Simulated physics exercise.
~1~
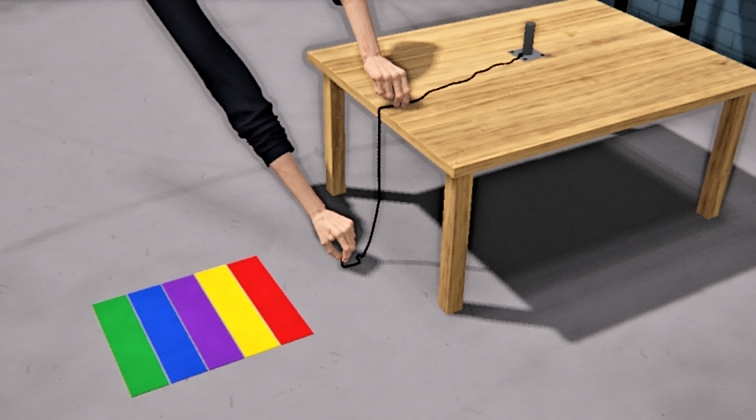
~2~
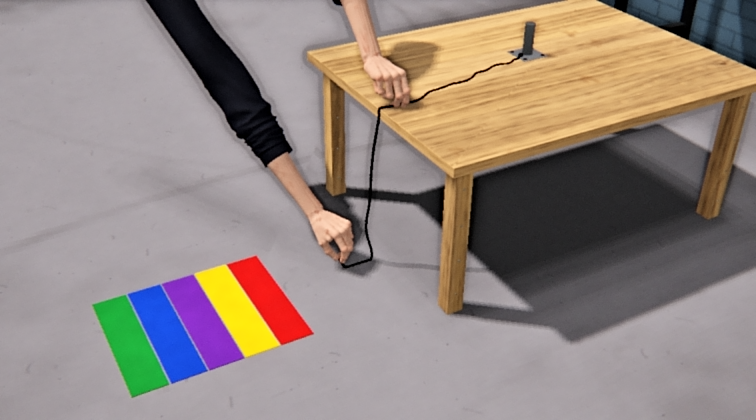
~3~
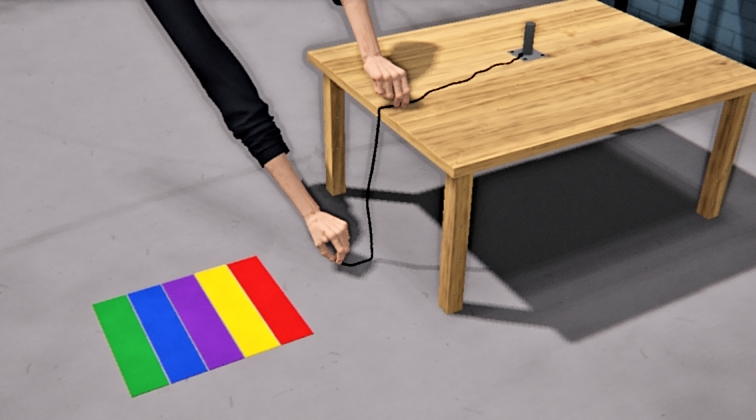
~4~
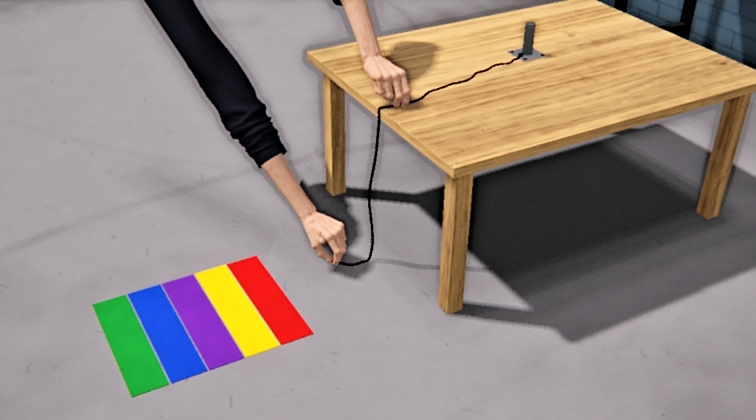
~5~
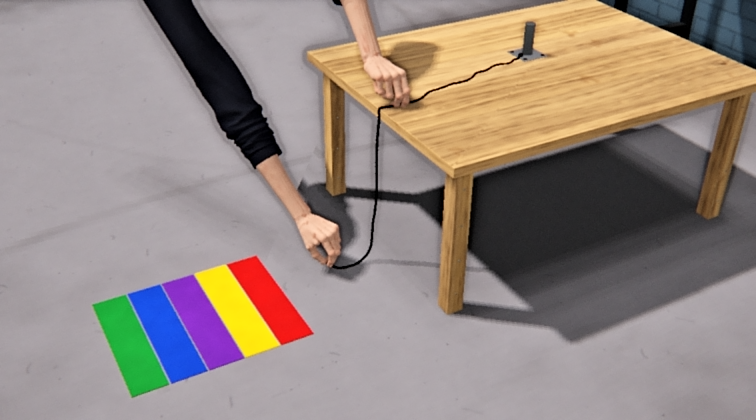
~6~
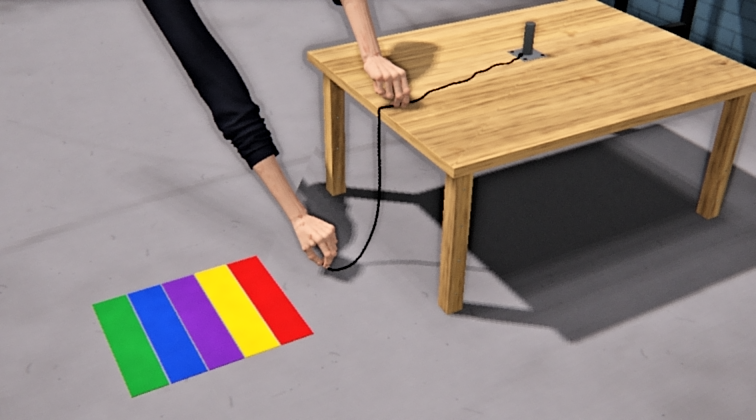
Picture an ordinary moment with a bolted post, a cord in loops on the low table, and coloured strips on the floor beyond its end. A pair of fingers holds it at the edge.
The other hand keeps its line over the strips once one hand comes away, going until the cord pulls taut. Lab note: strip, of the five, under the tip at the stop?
Yellow.
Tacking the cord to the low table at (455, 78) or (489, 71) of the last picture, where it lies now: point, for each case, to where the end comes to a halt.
First try at (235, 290), second at (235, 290).
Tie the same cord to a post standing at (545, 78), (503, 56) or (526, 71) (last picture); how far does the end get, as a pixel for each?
The places come out near (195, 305), (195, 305) and (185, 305).
Soon after, end near (289, 275); short of the strips.
After that, end near (253, 286); over red.
At the stop, end near (231, 293); over yellow. It gets as far as the yellow strip.
